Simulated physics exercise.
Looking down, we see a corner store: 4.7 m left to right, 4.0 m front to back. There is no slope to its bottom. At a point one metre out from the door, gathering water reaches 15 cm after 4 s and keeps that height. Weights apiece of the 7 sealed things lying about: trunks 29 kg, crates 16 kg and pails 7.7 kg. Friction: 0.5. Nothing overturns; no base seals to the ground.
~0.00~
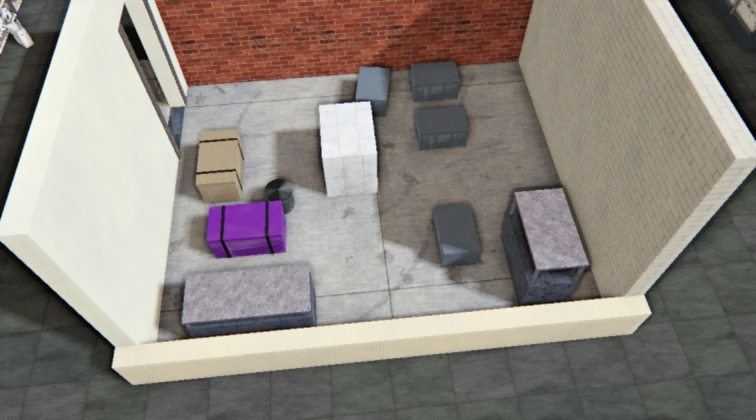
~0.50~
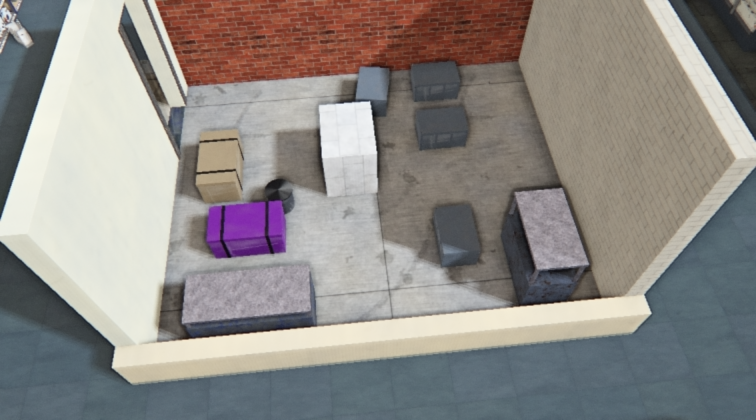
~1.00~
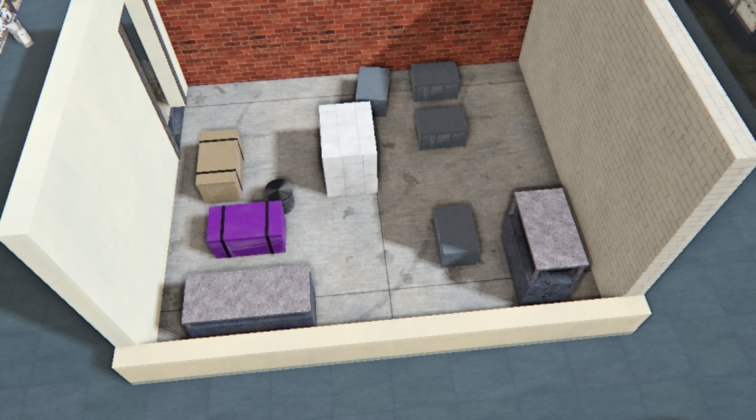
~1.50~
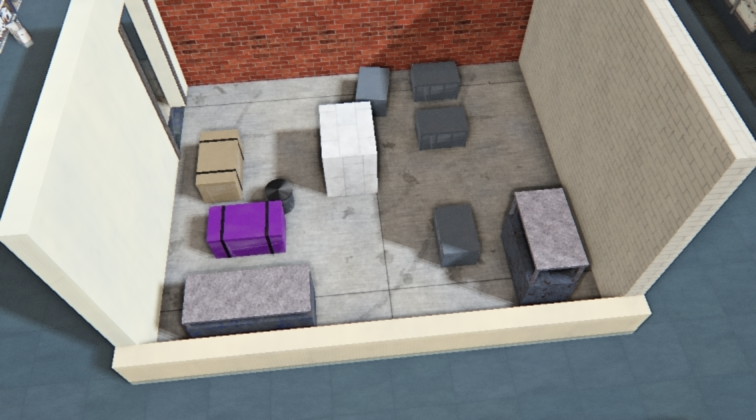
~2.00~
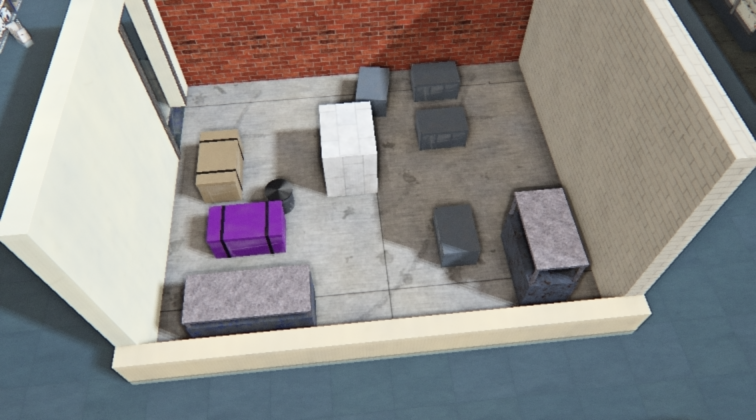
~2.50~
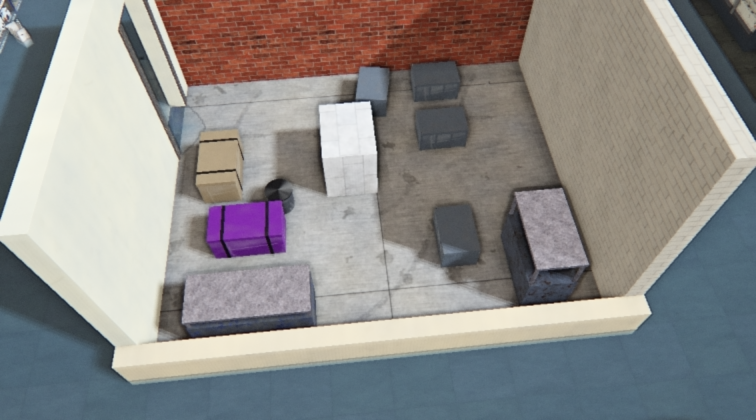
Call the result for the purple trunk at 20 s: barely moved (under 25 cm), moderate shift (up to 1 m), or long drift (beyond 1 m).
Barely moved.
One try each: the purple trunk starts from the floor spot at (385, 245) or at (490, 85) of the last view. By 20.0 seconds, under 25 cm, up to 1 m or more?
Run 1 - in place; run 2 - well off.
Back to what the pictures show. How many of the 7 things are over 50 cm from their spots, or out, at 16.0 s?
The count is 3.
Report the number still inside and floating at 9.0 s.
Tally: 0 of them.
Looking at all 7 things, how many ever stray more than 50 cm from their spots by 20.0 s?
Total: 4.
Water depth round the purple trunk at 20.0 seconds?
8 cm or so.
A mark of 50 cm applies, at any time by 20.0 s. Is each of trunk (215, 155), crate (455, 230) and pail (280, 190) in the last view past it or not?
In turn: Under, over, under.
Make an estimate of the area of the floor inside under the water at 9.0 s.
Wet area: Approx. 13 m2.
After 4.0 s the purple trunk is near (245, 220), 0.0 m from its start, aground; 0 afloat.
After 9.0 s the purple trunk is near (245, 220), 0.0 m from its start, aground; 0 afloat.
After 16.0 s the purple trunk is near (245, 220), 0.0 m from its start, aground; 3 afloat.
After 20.0 s the purple trunk is near (245, 220), 0.0 m from its start, aground; 4 afloat.
